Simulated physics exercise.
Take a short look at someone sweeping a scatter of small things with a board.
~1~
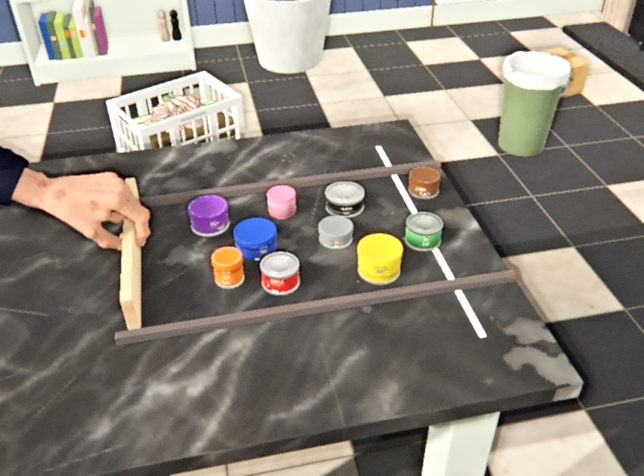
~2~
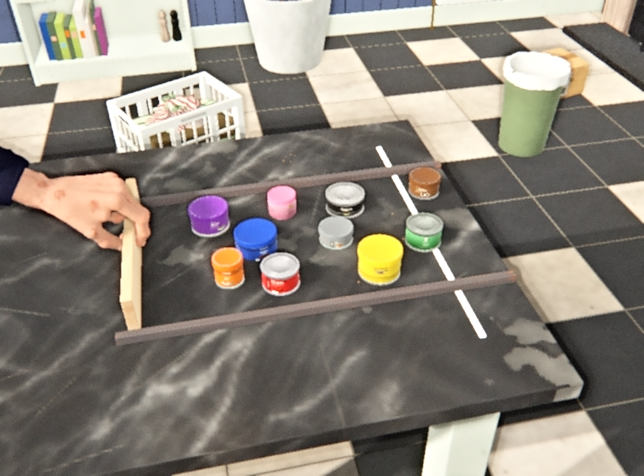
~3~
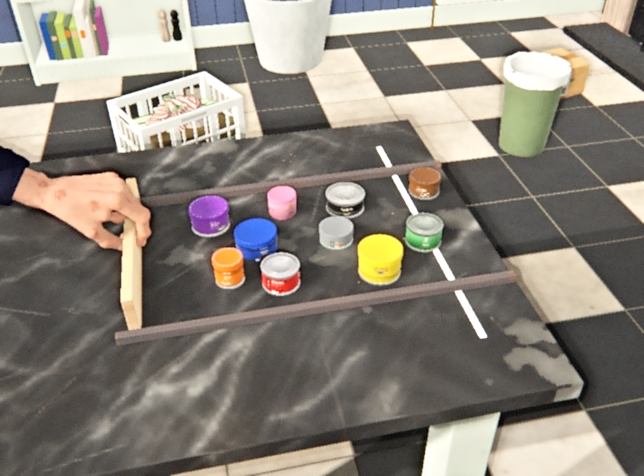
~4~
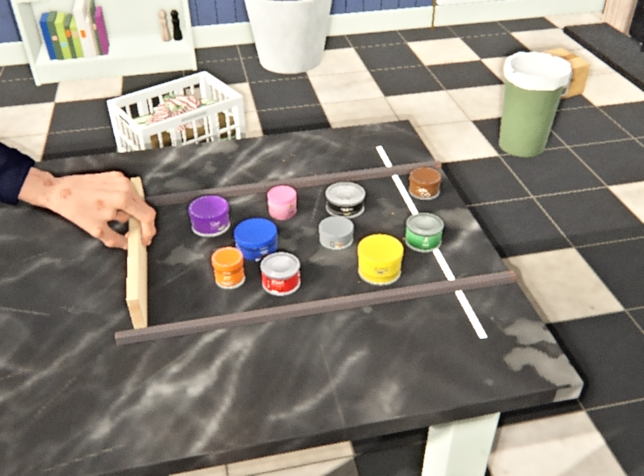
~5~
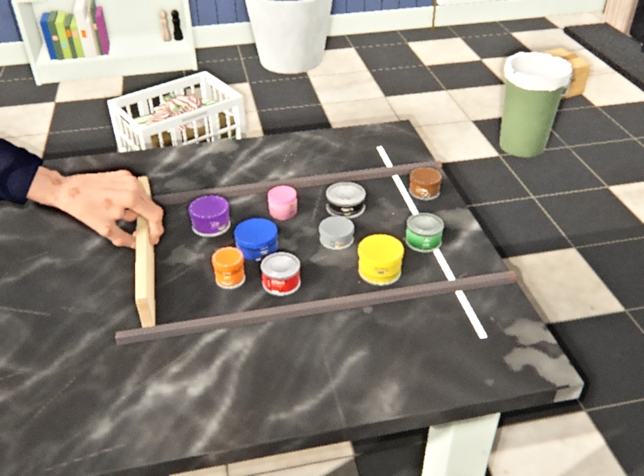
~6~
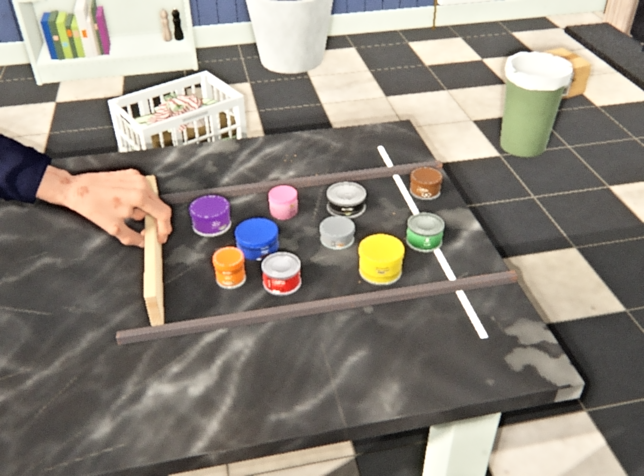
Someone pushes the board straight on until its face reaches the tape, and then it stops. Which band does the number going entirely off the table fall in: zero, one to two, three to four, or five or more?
I expect one or two pieces to come off the table.
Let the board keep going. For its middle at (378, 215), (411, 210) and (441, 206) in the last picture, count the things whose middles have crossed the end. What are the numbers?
In order, that gives 0, then 1, then 5.
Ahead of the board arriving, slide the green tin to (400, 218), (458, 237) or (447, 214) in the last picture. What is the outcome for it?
Going through them in order, it ends up falling, it ends up falling, and it ends up falling.
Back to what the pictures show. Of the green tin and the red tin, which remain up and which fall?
In the end the green tin ends up below, the red tin stays where it is.
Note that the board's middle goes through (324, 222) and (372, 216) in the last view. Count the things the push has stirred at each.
8 at one spot and 10 at the other.
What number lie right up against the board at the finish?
It adds up to 5.
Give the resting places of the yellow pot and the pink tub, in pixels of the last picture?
First (498, 244), then (412, 173).
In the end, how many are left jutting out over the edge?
That comes to 4 of them.
A little later, none off yet; brown tin at rest near (426, 184); green tin at rest near (425, 232); yellow pot at rest near (381, 260).
Next, none off yet; brown tin at rest near (426, 184); green tin moving near (434, 233); yellow pot shifted about its own width near (414, 253).
When it is over, the number that fall off is one or two; down, green tin.
